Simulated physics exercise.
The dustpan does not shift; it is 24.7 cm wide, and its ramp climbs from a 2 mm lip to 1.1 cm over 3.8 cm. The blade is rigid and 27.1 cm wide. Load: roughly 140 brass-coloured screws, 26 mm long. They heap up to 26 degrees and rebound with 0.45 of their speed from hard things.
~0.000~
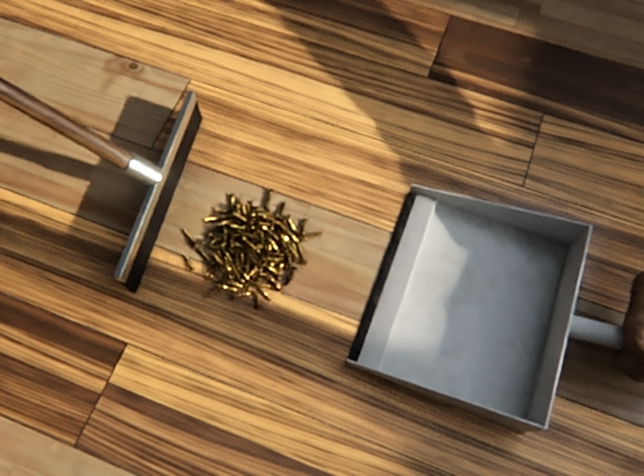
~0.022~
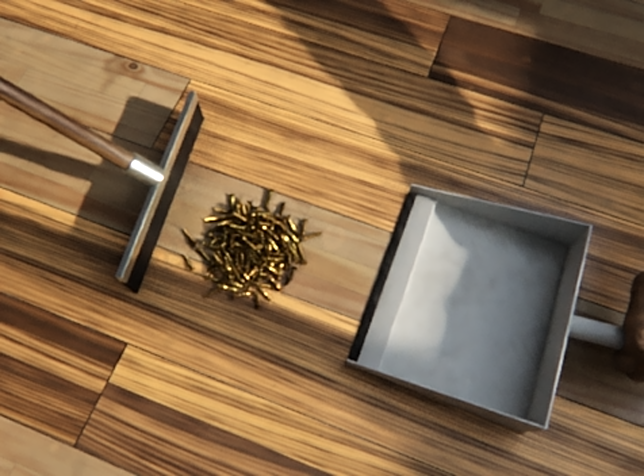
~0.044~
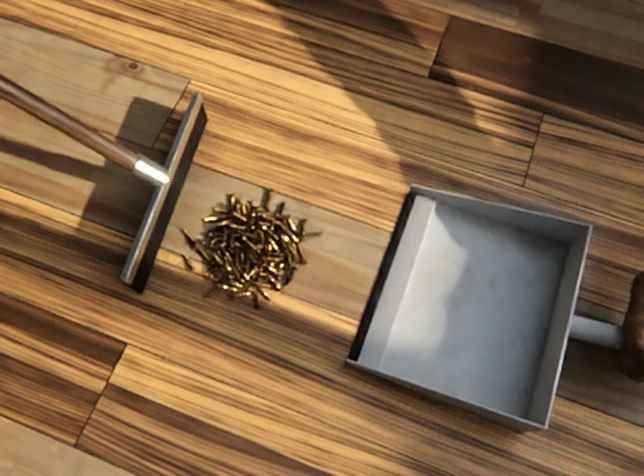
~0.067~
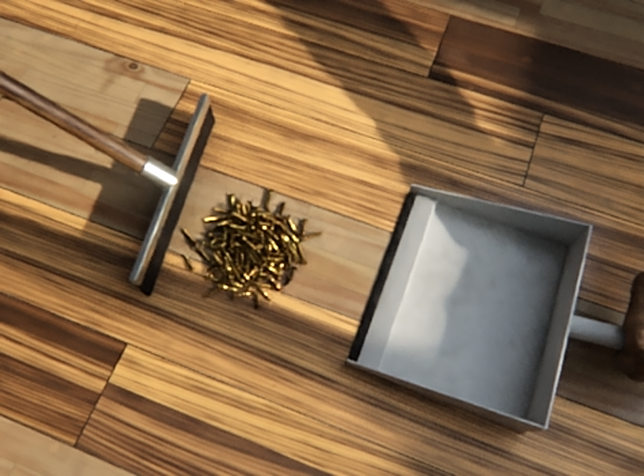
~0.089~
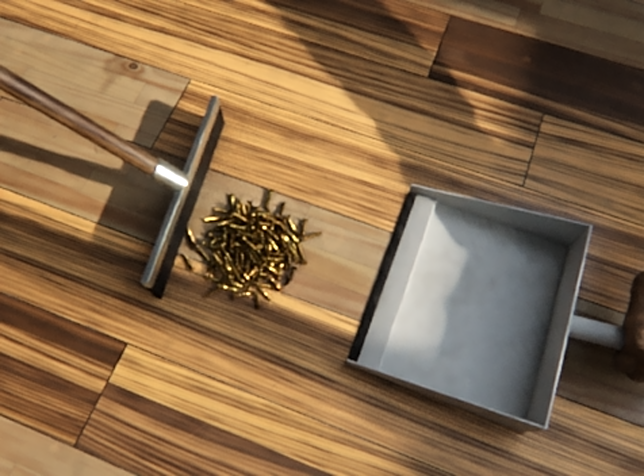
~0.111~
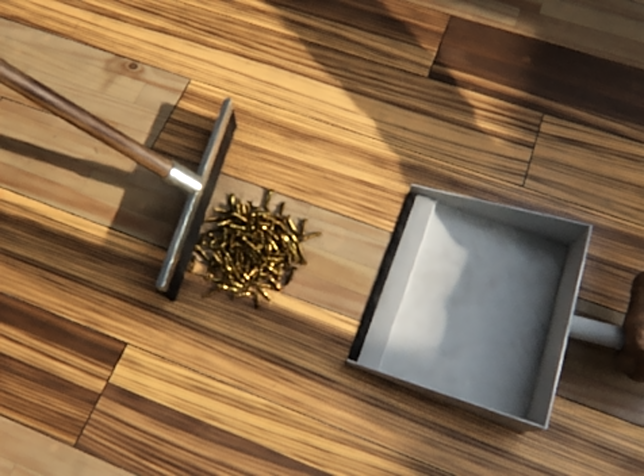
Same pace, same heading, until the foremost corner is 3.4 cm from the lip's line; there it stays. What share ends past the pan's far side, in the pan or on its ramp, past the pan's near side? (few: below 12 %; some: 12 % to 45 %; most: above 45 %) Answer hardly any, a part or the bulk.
Far side hardly any, pan a part, near side hardly any.
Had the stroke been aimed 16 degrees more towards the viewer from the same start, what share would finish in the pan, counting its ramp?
Then about 35 per cent.
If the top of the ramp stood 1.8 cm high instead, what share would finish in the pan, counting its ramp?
In that case some 35 per cent.
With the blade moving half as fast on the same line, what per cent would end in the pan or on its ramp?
In that case some 20 per cent.
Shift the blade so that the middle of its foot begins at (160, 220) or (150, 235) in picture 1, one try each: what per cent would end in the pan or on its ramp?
Some 40 and 30 per cent.
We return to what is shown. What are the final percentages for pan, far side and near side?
Far side 0, pan 35, near side 5.
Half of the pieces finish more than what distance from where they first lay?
About 18 cm.
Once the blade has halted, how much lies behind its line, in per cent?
Roughly 0 per cent.
After 0.24 s, middle of the blade 14 cm from the lip; 0 % over the lip, far side 0 %, near side 0 %.
After 0.32 s, middle of the blade 8 cm from the lip; 0 % over the lip, far side 0 %, near side 0 %.
After 0.55 s, middle of the blade 5 cm from the lip; 35 % over the lip, far side 0 %, near side 5 %.
By 1.2 s all is still; far side 0 %, pan 35 %, near side 5 %, in front of the lip or behind the blade 60 %.
